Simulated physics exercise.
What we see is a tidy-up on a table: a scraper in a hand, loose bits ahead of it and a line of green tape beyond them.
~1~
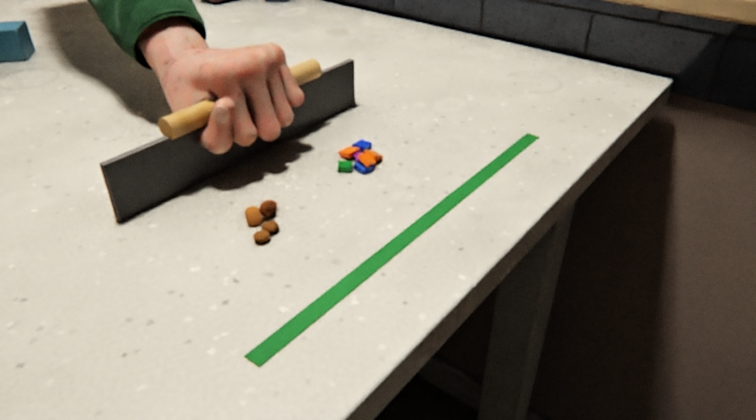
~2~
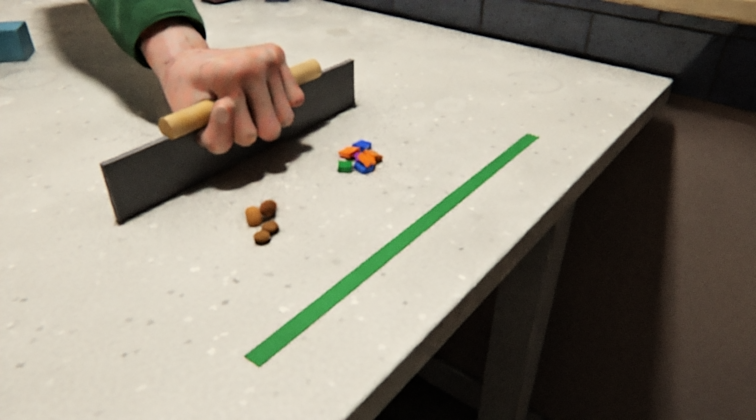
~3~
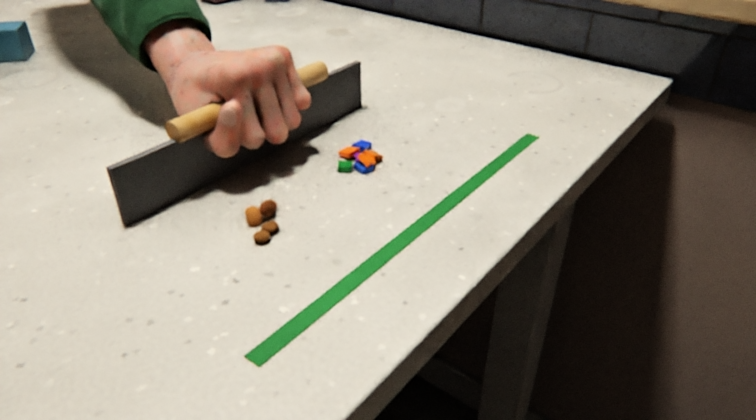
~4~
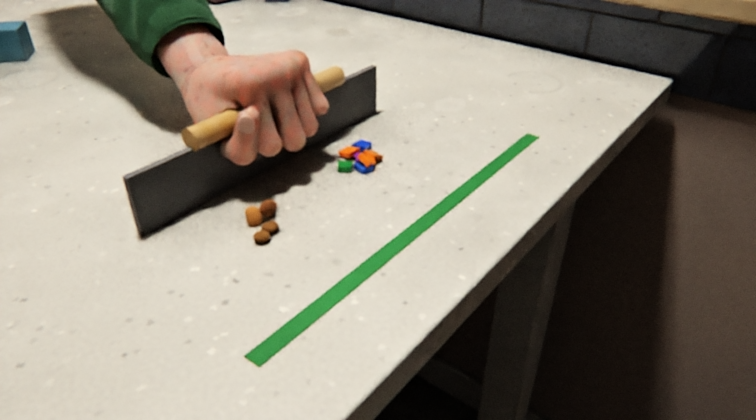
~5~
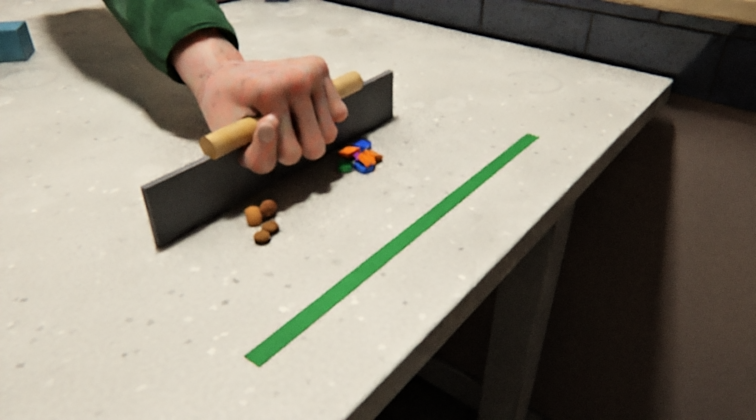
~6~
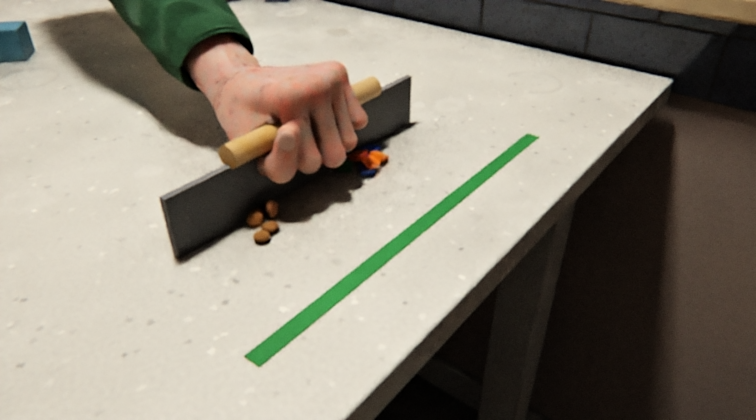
On a pale speckled table, a hand holding a wide scraper by its wooden handle rested, then slid it toward a green strip, closing in on small brown lumps and nudging some colorful bits.
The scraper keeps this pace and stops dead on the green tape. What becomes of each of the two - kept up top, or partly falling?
The nearer batch ends up kept up top. The farther batch ends up kept up top.
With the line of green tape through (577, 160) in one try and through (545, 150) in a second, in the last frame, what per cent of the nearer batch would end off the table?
With the first stop around 100 % ends off the table, and with the second around 0 %.
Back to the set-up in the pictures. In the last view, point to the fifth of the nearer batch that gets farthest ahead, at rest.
I'd put it somewhere near (384, 284) in the final picture.
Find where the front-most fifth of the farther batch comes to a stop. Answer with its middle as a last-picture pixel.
Near (491, 206).
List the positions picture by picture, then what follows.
Scraper at (134, 180), at rest; green tape at (524, 143), about a palm's width from the edge; edge at (500, 259); nearer batch at (254, 218), a few bits of cat kibble; farther batch at (362, 158), a few mosaic tiles, in the first frame.
Scraper at (134, 180), at rest; farther batch at (362, 158), in the second frame.
Scraper at (141, 184); nearer batch at (254, 218), in the third frame.
Scraper at (157, 193); farther batch at (362, 158), in the fourth frame.
Scraper at (174, 203); nearer batch at (254, 218), in the fifth frame.
Scraper at (193, 214); green tape at (524, 143); edge at (500, 259); nearer batch at (255, 220); farther batch at (369, 161), about half pushed along, in the sixth frame.
Then, 0.36 s past the last view, scraper still moving, near (371, 148); nearer batch all on the table, its front near (325, 253); farther batch all on the table, its front near (435, 177).
Then, 0.74 s past the last view, scraper stopped at the green tape; nearer batch all on the table, its front near (391, 288); farther batch all on the table, its front near (498, 201).
Finally, scraper stopped at the green tape; nearer batch all on the table, its front near (391, 288); farther batch all on the table, its front near (498, 201).
